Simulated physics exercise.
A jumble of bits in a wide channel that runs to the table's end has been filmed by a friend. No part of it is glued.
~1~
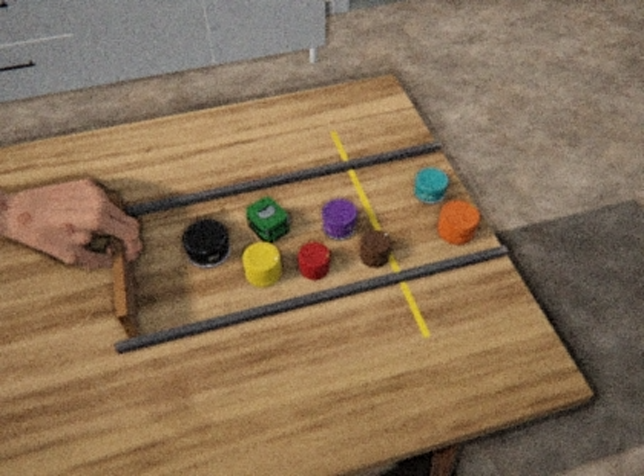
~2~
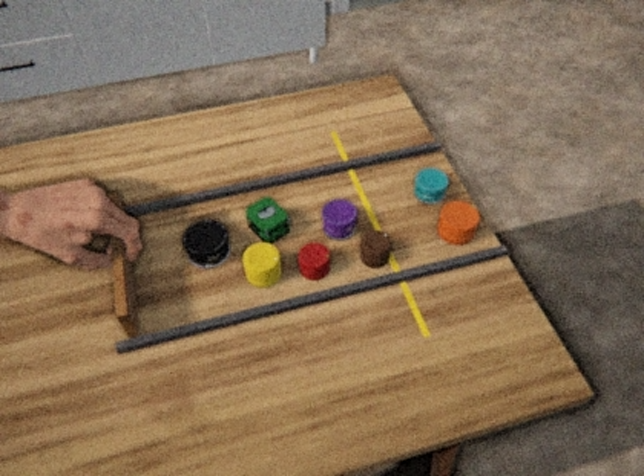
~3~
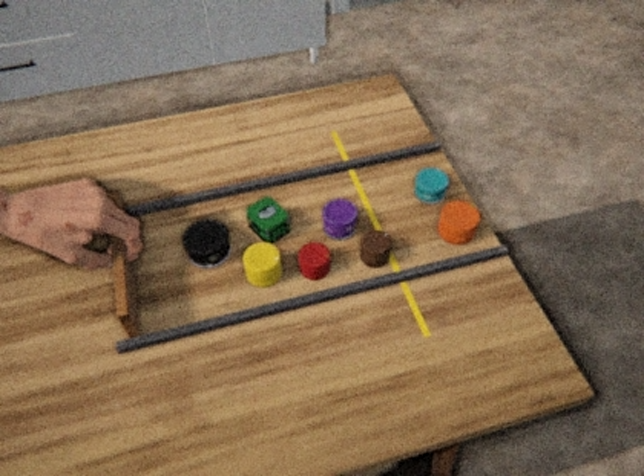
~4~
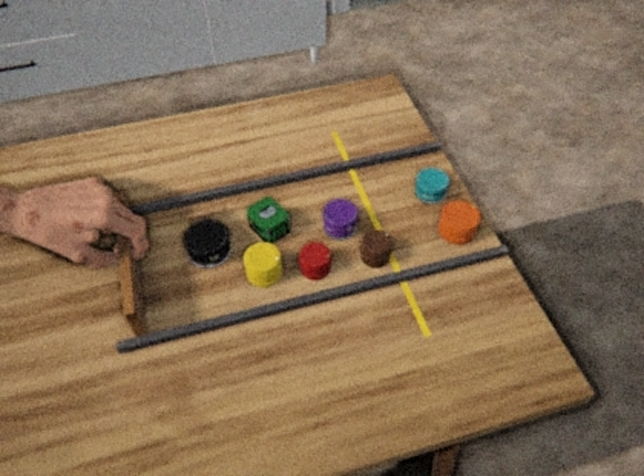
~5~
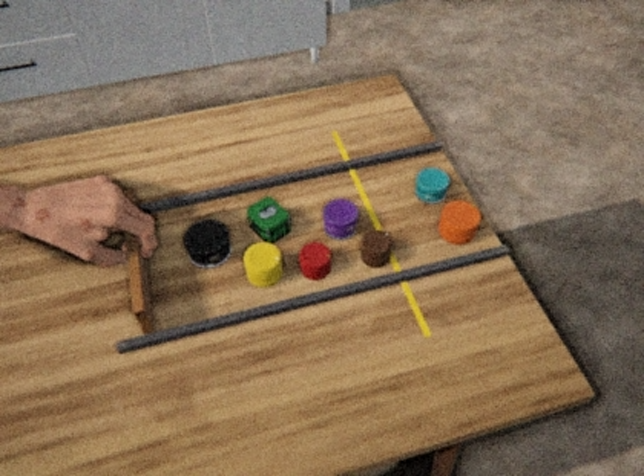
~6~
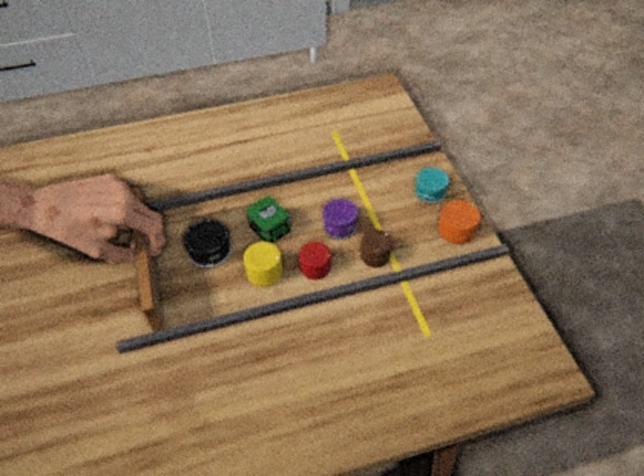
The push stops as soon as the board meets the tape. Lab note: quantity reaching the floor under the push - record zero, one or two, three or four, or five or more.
The push is going to knock none off the table.
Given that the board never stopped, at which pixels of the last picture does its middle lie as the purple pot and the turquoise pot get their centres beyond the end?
Roughly (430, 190); for the second one, roughly (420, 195).
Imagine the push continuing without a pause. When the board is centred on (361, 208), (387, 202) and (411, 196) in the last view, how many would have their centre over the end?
In order, that gives 0, then 0, then 1.
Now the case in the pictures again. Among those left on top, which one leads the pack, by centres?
That would be the orange lid.
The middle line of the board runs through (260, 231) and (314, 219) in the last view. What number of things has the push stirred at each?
I get 4 at the one place and 6 at the other.
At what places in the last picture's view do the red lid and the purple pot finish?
You'll find the first one at (409, 253) and the second at (425, 211).
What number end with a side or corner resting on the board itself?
Contact count: 4.
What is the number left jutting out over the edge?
Overhang count: 0.
Soon after, none off yet; orange lid at rest near (459, 222); turquoise pot at rest near (432, 185); brown lid at rest near (376, 249).
Then, none off yet; orange lid at rest near (459, 222); turquoise pot at rest near (432, 185); brown lid moved a little near (389, 247).
At rest, the number that fall off is zero.
